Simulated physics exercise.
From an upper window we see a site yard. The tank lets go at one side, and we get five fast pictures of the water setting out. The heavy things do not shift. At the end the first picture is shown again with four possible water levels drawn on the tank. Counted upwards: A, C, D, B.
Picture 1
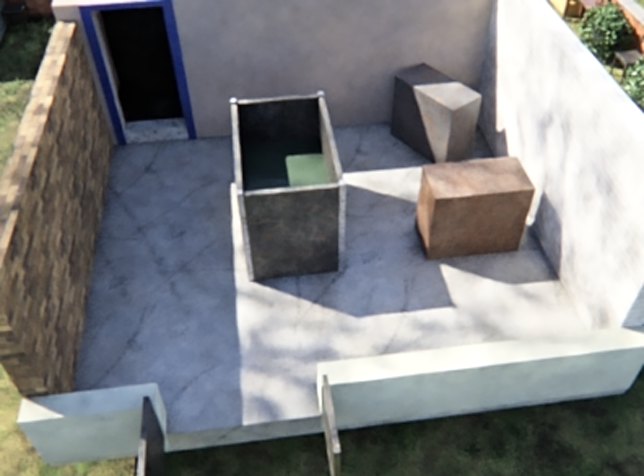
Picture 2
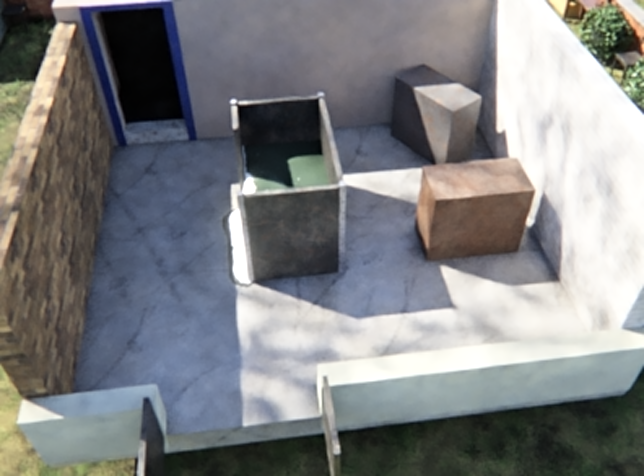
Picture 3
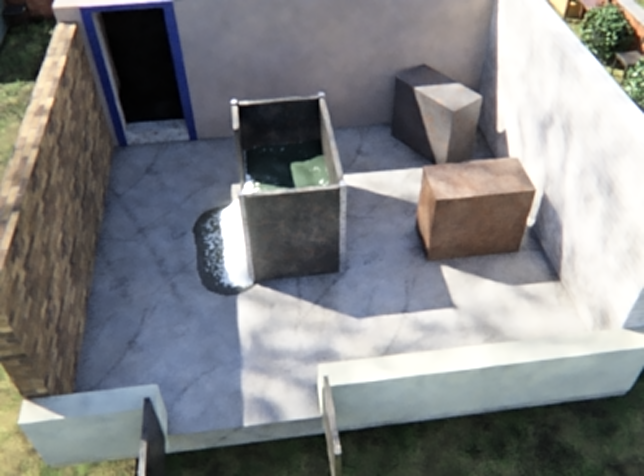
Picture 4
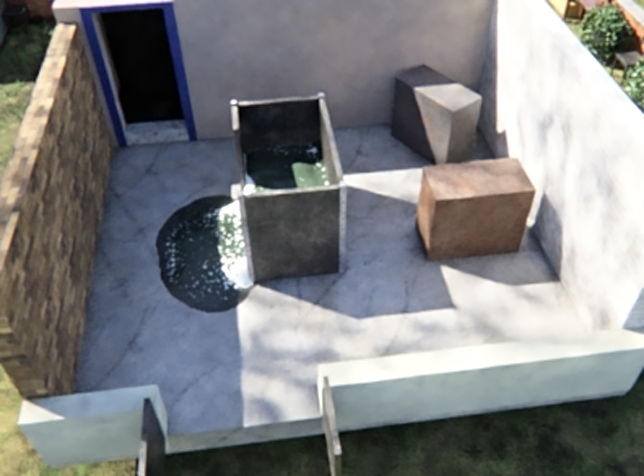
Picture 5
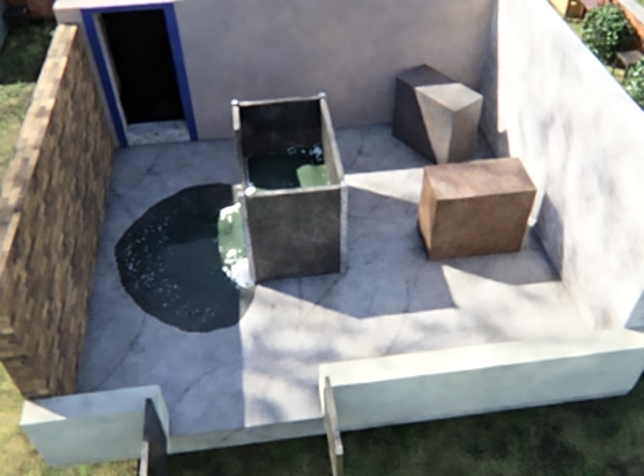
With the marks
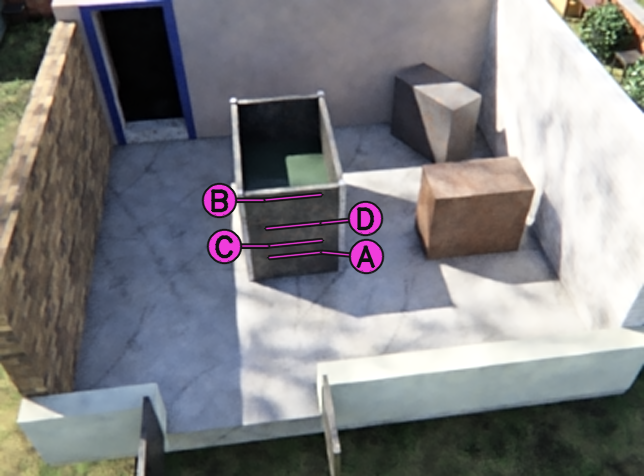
At the start, seen from above, a dark open-topped tank of greenish water stands in a walled yard beside two blocks. Water then emerges at the tank's left side, foaming onto the pale floor, and spreads leftward into a widening dark, rounded pool, while the level inside the tank drops.
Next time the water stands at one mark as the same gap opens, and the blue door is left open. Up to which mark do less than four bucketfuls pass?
D.
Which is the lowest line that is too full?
That would be B.
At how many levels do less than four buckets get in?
Three of them.
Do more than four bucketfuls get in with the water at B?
Yes, that goes wrong.
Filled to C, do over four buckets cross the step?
No, not at all.
On the marked copy, A at (295, 254); B at (292, 197); C at (295, 243); D at (294, 225); from the bottom up A, C, D, B.
If A is chosen, nothing gets over.
If B is chosen, about 10 bucketfuls get in.
If C is chosen, nothing gets over.
If D is chosen, a bucket or two gets in.
